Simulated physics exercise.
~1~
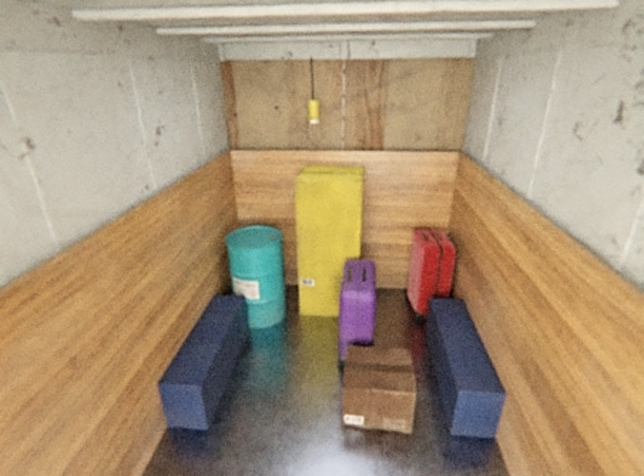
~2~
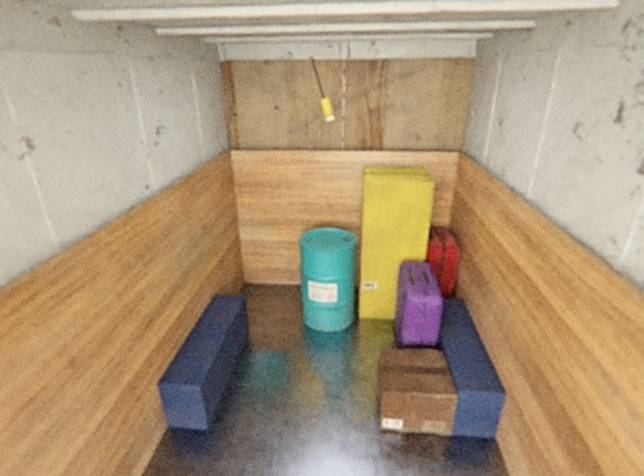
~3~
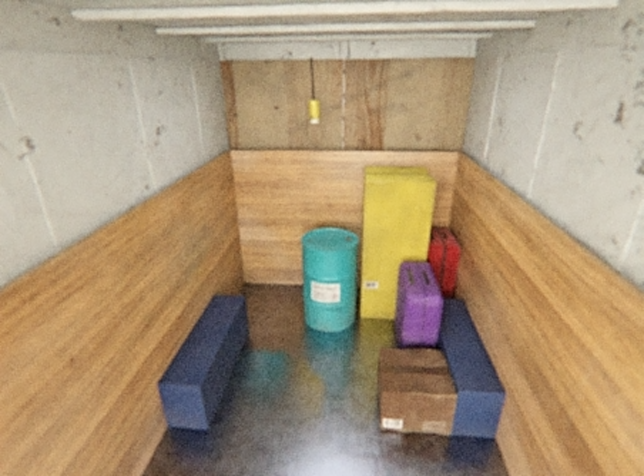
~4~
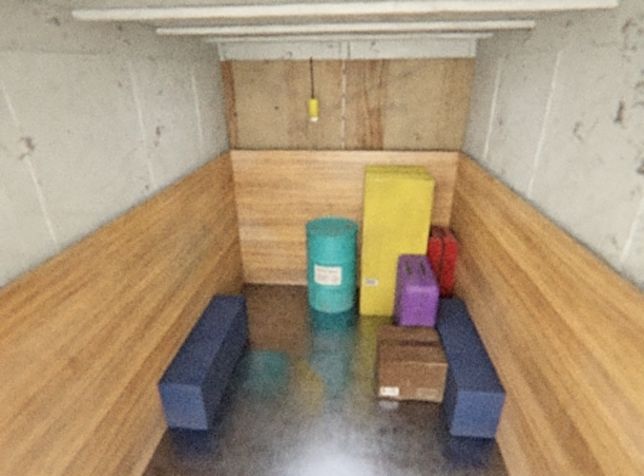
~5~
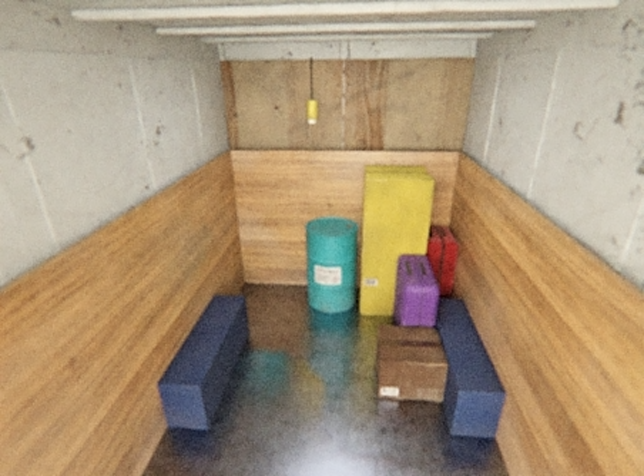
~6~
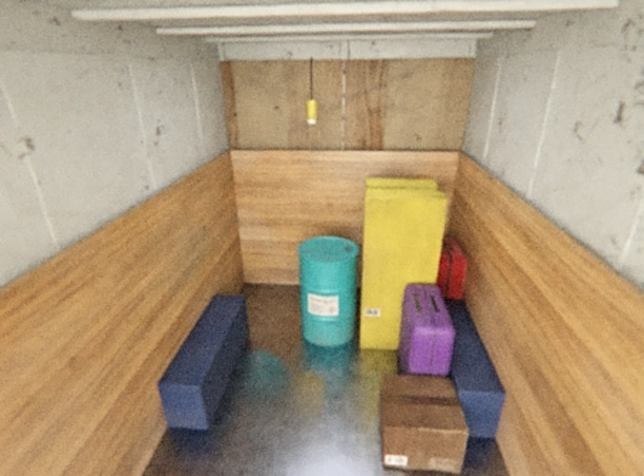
At first, a turquoise drum, a tall yellow box, a purple case, a brown box and a red case stand apart between the dark blue wheel boxes of a wood-lined load bay. The hanging yellow lamp swings right, and the load slides to the right, bunching near the wall. The lamp hangs straight again, and the drum, purple case and brown box slip a little deeper towards the far wall. After a brief rest, the items slide back towards the viewer, the brown box coming nearest. In the end, all are still upright, gathered right of where they began.
